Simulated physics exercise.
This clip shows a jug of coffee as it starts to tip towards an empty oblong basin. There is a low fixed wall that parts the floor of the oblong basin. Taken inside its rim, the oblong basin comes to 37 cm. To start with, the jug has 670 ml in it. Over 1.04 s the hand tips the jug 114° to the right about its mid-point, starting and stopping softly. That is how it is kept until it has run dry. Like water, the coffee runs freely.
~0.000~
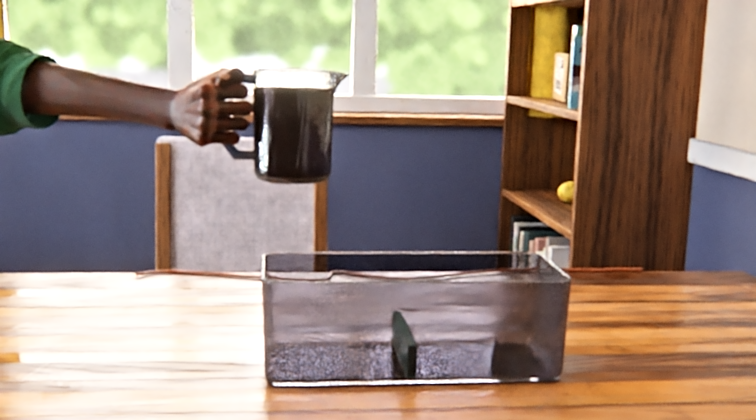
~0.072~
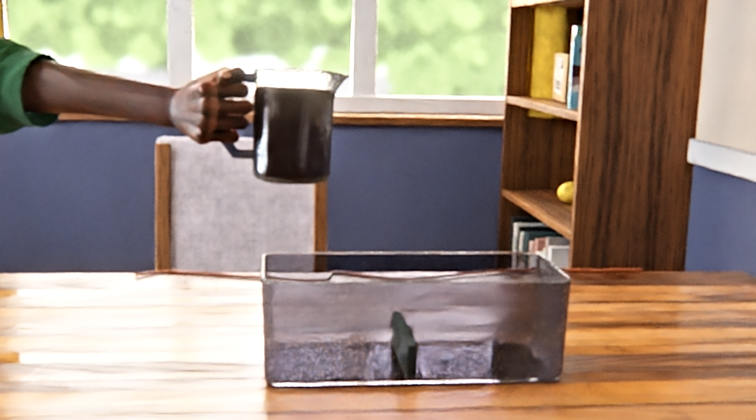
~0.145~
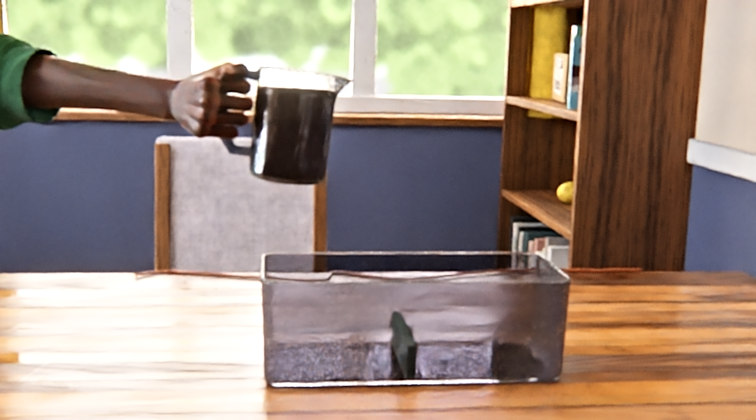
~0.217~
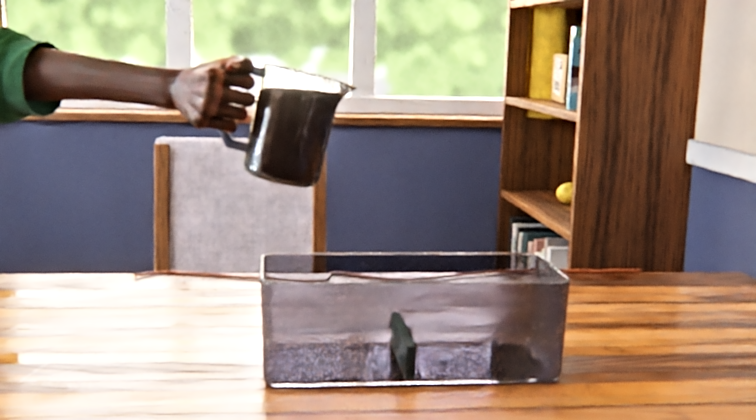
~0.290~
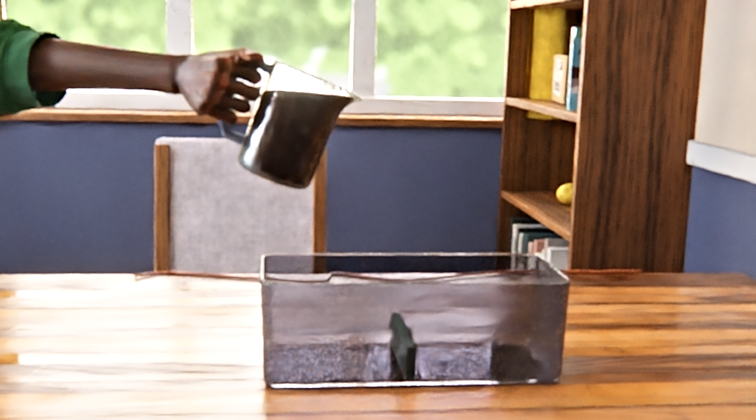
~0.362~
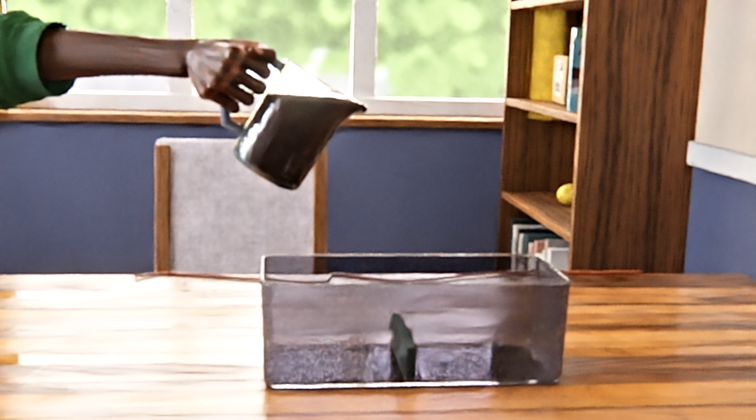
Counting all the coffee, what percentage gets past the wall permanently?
The share past the wall is about 61 per cent.
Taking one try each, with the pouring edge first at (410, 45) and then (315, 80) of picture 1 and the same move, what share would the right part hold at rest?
90 and 5 %.
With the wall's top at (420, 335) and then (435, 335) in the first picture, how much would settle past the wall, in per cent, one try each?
I'd say 30 percent on the first go, 5 percent on the next.
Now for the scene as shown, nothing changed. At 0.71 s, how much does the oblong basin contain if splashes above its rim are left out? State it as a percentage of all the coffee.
Around 14 percent.
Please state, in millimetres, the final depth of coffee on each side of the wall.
I'd expect close to 10 mm on the left and close to 16 mm on the right.
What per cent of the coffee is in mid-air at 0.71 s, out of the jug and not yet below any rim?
Near 22 per cent of it all.
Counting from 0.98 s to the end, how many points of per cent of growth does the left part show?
Change: Approx. 20 %.
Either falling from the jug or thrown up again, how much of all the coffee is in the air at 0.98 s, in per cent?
Estimated airborne part: Roughly 18 per cent.
Then, 0.71 s in, the tilt is 89° and 64 per cent is still to pour, 0 is left of the wall and 13 right of it.
Then, 0.98 s in, the tilt is 113° and 13 per cent is still to pour, 17 is left of the wall and 52 right of it.
Then, 1.25 s in, the tilt is 114° and 0 per cent is still to pour, 37 is left of the wall and 60 right of it.
Then, 1.54 s in, the tilt is 114° and 0 per cent is still to pour, 37 is left of the wall and 61 right of it.
Finally, 37 per cent lies left of the wall, 61 right of it and 2 outside.
